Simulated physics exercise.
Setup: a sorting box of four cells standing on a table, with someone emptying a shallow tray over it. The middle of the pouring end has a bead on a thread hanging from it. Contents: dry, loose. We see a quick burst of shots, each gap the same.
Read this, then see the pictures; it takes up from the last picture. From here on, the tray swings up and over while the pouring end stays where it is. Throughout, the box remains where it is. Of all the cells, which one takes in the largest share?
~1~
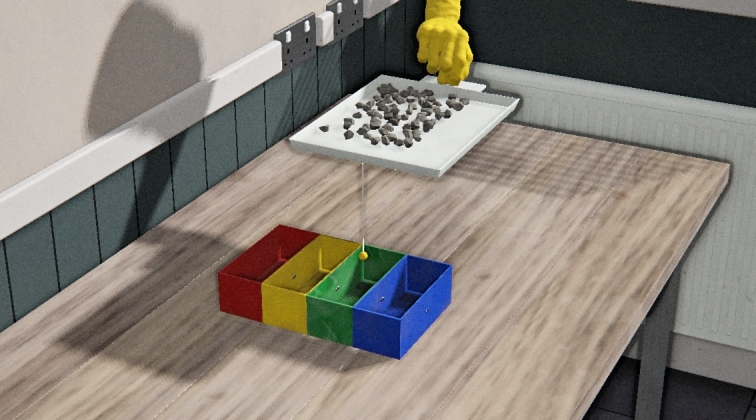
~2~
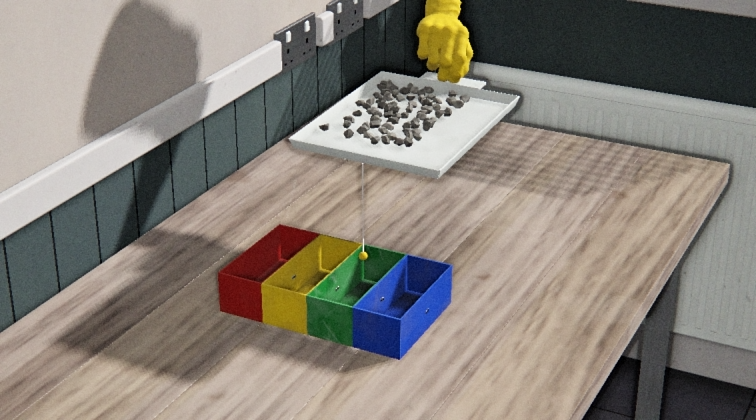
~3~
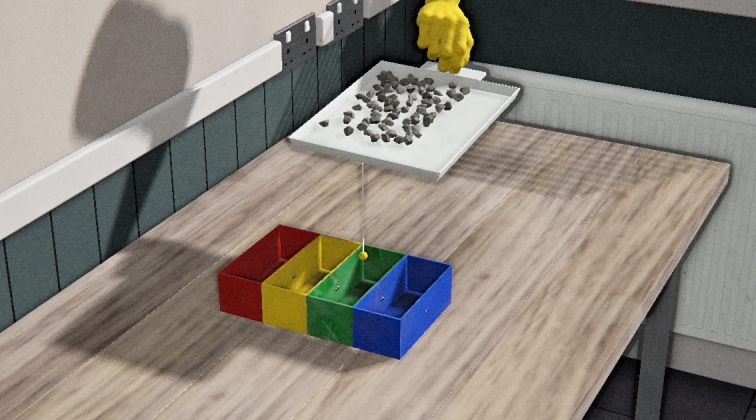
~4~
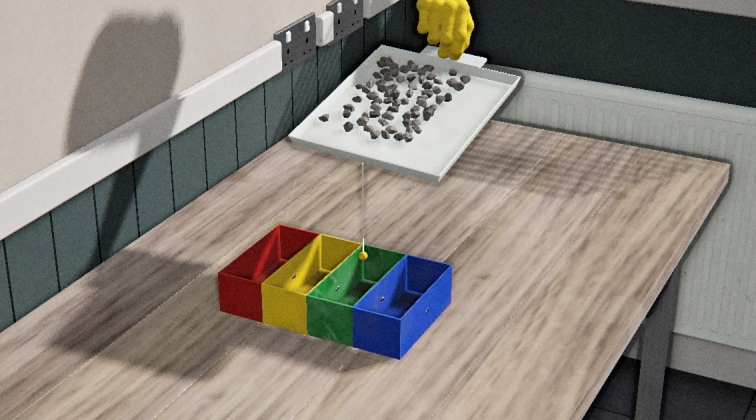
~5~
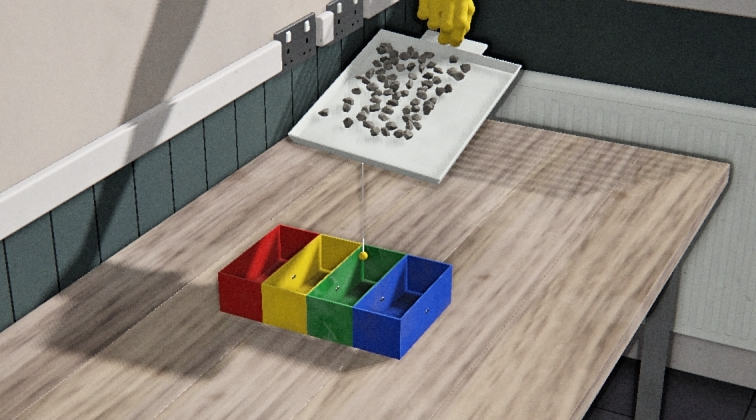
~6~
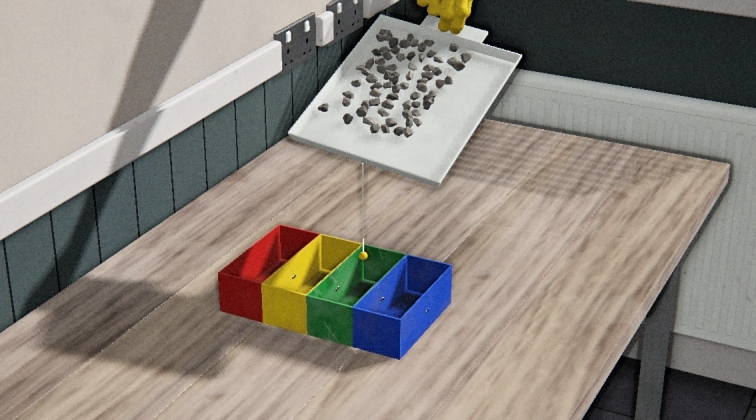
The largest share goes to the blue cell.
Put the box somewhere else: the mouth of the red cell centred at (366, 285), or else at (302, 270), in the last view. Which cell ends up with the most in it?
For the first position it is yellow, and for the second it is that green cell.
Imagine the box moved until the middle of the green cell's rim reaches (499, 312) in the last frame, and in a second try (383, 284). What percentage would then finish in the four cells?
Result, in turn: 80 %, 90 %.
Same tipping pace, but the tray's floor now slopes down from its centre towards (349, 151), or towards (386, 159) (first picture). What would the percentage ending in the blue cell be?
Respectively close to 0 and 40 in a hundred.
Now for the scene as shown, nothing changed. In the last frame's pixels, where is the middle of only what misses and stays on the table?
Estimated middle: Around (444, 370).
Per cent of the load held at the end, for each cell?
Red cell: 0 %, yellow cell: 0 %, green cell: 10 %, blue cell: 50 %.
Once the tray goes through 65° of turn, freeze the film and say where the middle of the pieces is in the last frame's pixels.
Around (406, 171).
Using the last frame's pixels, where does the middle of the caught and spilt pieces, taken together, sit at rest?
Close to (400, 332), more or less.
Soon, tray tipped steeply; most on the tray; about a quarter falling or outside the box.
A while on, tray tipped past a quarter turn; a stray few on the tray; about a third in the blue cell; a small part in the green cell; about half falling or outside the box.
Towards the end, tray tipped past a quarter turn; about half in the blue cell; a small part in the green cell; about a third falling or outside the box.
Finally, tray tipped past a quarter turn; about half in the blue cell; a small part in the green cell; none in the yellow cell; none in the red cell; about a third outside the box.
